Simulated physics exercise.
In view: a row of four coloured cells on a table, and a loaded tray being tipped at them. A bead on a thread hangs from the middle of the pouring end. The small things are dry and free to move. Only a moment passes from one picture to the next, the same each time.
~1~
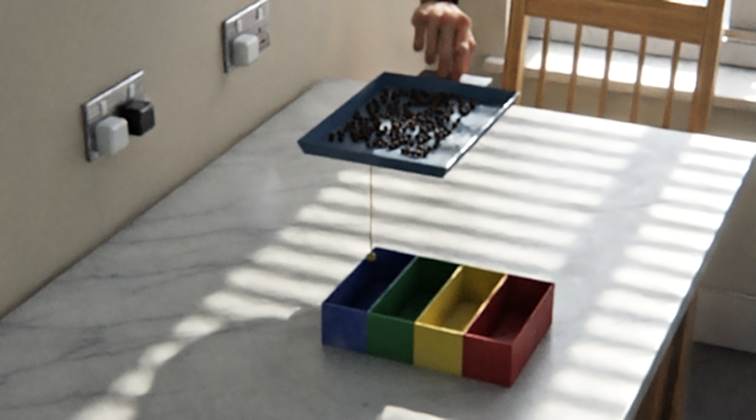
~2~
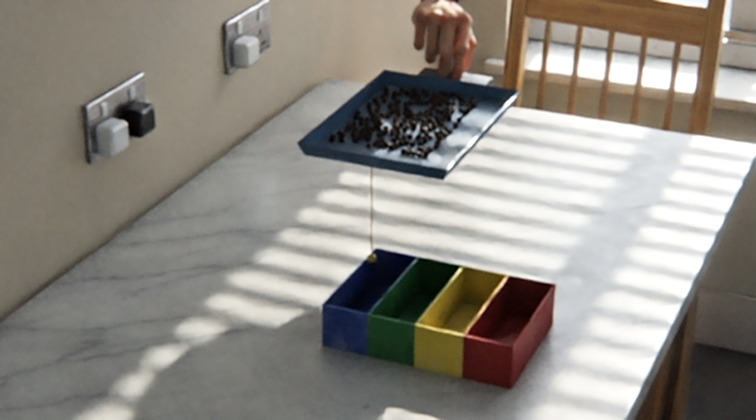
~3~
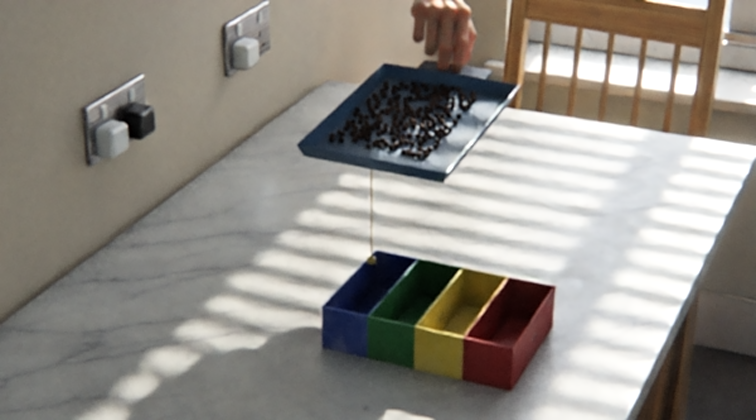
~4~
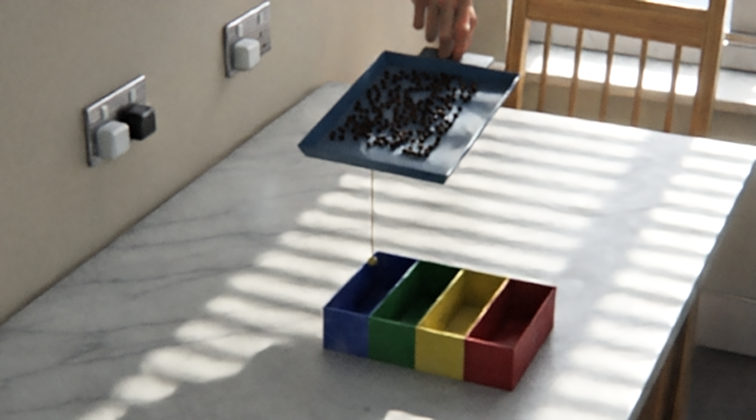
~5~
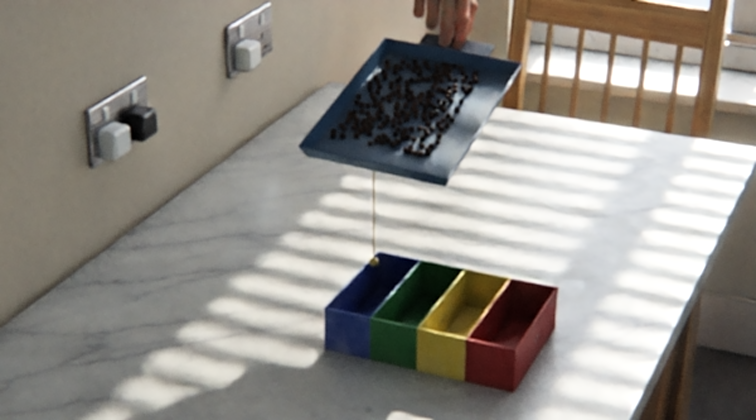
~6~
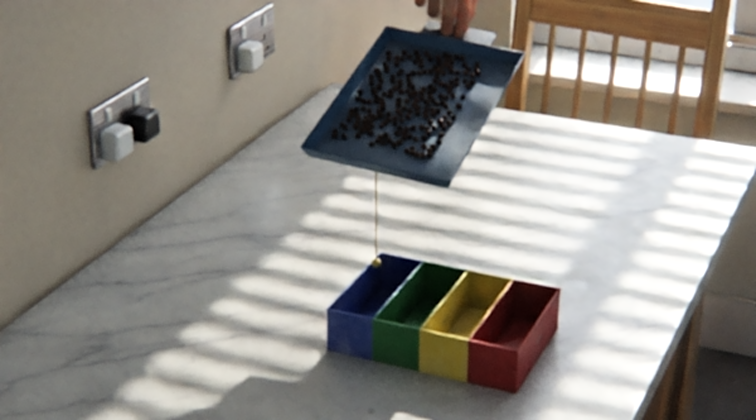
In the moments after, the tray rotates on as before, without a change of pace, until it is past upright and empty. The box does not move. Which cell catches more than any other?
Fullest: The green cell.
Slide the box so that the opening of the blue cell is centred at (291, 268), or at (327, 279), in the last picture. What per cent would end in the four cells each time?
The first gives 90 %, the second 100 %.
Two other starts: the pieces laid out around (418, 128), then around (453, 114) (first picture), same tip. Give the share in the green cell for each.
About 50 and 60 per cent.
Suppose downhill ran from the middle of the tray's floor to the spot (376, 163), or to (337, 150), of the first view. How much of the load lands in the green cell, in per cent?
Roughly 20 per cent, and 0 per cent.
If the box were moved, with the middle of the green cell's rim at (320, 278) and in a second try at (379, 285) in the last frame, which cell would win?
In turn: The red one; yellow.
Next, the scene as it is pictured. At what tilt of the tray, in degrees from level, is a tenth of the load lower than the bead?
At about 60°.
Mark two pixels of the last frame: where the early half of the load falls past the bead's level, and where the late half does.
Early half (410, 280), late half (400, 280).
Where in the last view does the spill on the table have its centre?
Around (304, 353).
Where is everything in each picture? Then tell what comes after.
The first frame shows corners of the pouring end at (304, 140) and (443, 164), level; middle of the load at (404, 120), allspice berries; bead on its thread at (371, 257); blue cell at (345, 324); green cell at (391, 335); yellow cell at (438, 345); red cell at (487, 356).
The second frame shows corners of the pouring end at (305, 141) and (443, 166), level; middle of the load at (404, 120).
The third frame shows corners of the pouring end at (304, 143) and (443, 169), tipped barely, lowest at the right corner; middle of the load at (404, 117).
The fourth frame shows corners of the pouring end at (305, 143) and (444, 172), tipped a little, lowest at the right corner; middle of the load at (405, 111).
The fifth frame shows corners of the pouring end at (306, 144) and (445, 174), tipped a little, lowest at the right corner; middle of the load at (406, 105).
The sixth frame shows corners of the pouring end at (308, 145) and (447, 177), tipped clearly, lowest at the right corner; middle of the load at (407, 101); blue cell at (350, 330); green cell at (396, 341); yellow cell at (444, 351); red cell at (493, 362).
Soon after the last picture, tray tipped steeply; most on the tray; a small part in the green cell; a small part in the yellow cell; a stray few in the blue cell; a small part falling or outside the box.
A little later, tray tipped past a quarter turn; about a third in the green cell; about a quarter in the blue cell; a small part in the yellow cell; a stray few in the red cell; about a quarter falling or outside the box.
Later still, tray tipped past a quarter turn; about half in the green cell; about a quarter in the blue cell; a small part in the yellow cell; a stray few in the red cell; a small part falling or outside the box.
At rest, tray tipped past a quarter turn; about half in the green cell; about a quarter in the blue cell; a small part in the yellow cell; a stray few in the red cell; a small part outside the box.
